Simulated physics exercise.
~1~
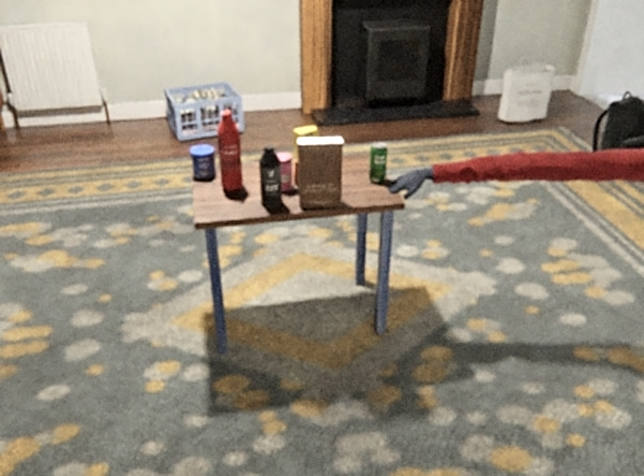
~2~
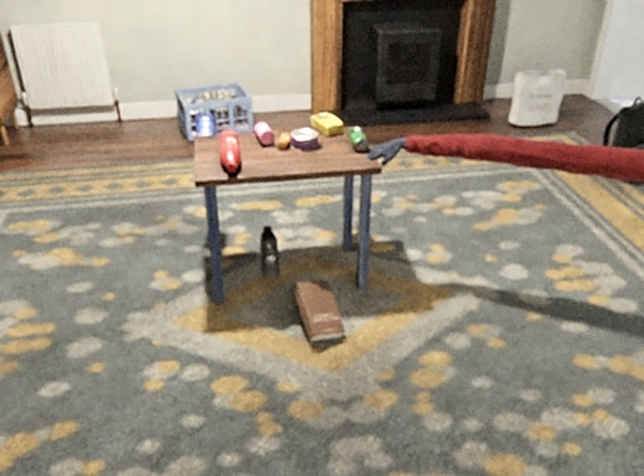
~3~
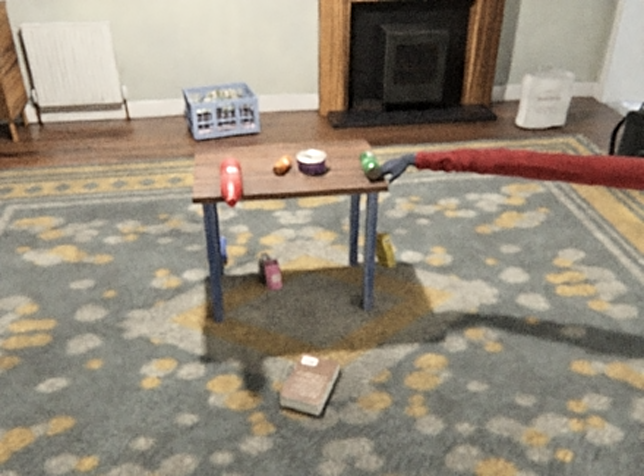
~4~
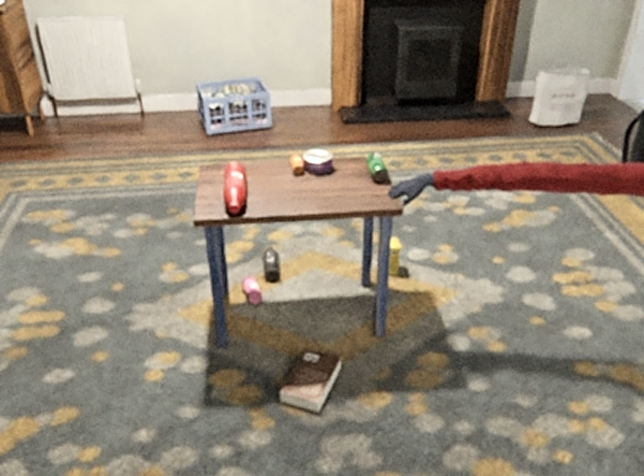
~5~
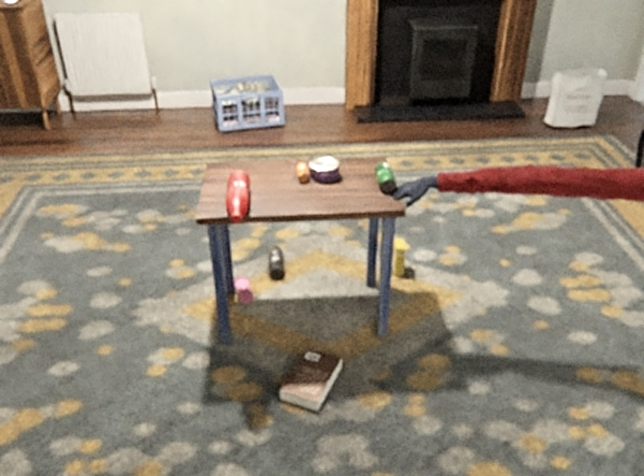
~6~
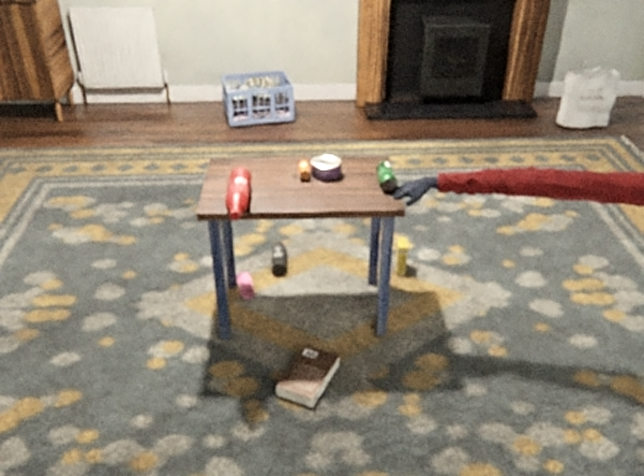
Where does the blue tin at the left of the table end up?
The blue tin comes off the table and drops to the floor.
Living room with a red-sleeved arm shoving a table back and forth, items toppling, some left on top, others on the carpet.
